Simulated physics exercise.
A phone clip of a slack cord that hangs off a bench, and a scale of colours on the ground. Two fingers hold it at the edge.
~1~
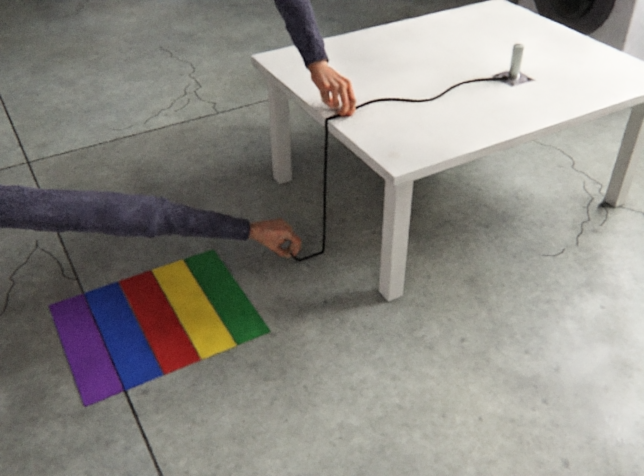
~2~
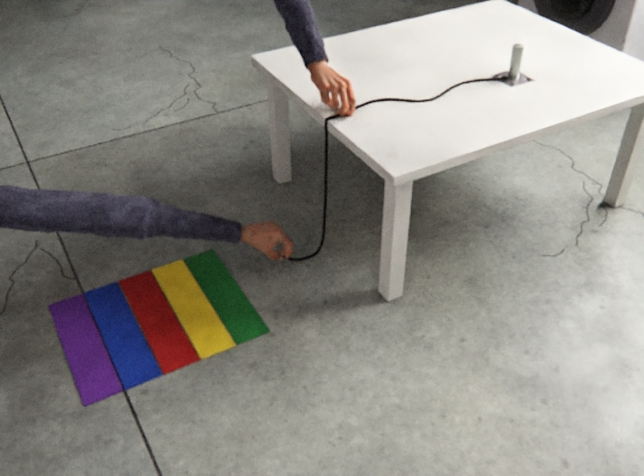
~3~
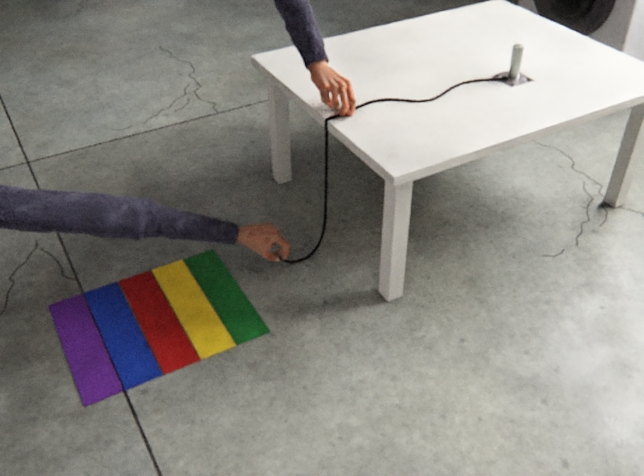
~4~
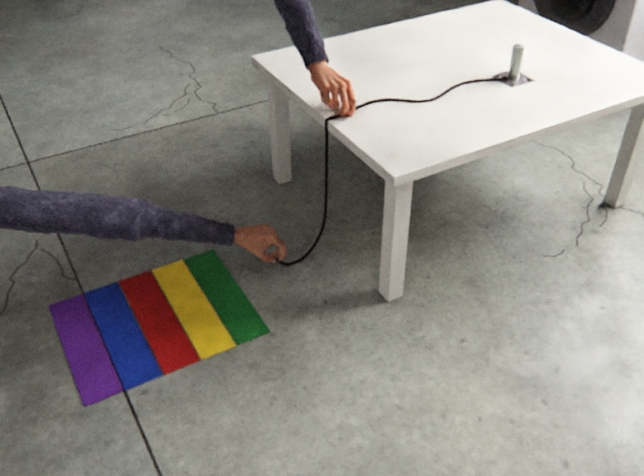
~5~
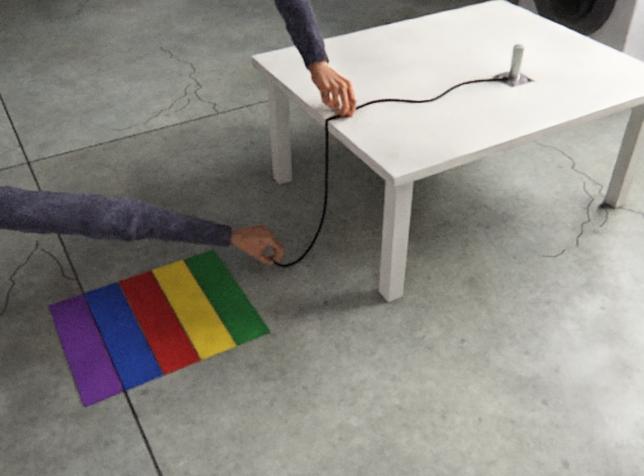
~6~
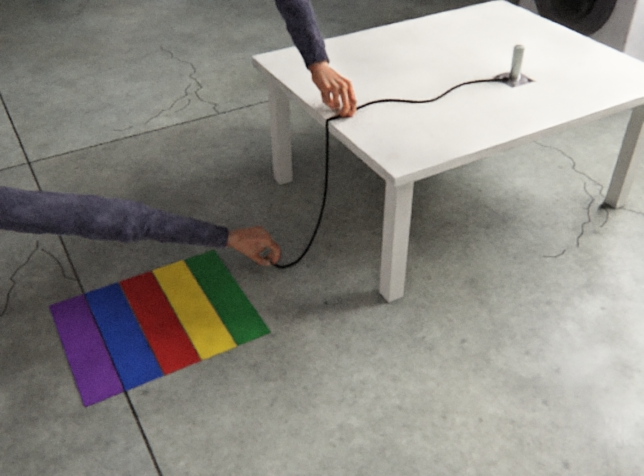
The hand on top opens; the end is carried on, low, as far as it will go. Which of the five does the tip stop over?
It gets as far as the yellow strip.
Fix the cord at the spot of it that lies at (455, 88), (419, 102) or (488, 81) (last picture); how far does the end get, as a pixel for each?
About (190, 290), (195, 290) and (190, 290).
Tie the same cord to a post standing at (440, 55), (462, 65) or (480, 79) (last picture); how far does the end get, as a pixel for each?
Try by try, around (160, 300), (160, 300) and (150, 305).
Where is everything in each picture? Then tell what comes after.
In the first picture, end (291, 254); green (243, 321); yellow (209, 335); red (173, 349); blue (136, 363); purple (97, 379).
In the second picture, end (283, 256); cord through (478, 81) (434, 99) (370, 102) (326, 133) (326, 187) (323, 239).
In the third picture, end (280, 258).
In the fourth picture, end (277, 259); cord through (479, 81) (434, 99) (370, 103) (327, 133) (326, 187) (317, 240).
In the fifth picture, end (274, 261).
In the sixth picture, end (271, 262); cord through (479, 81) (435, 99) (371, 103) (327, 134) (326, 188) (311, 242).
Early on, end near (239, 273); short of the strips.
Midway, end near (207, 285); over green.
At the end of the slack, end near (188, 292); over yellow. The yellow one.
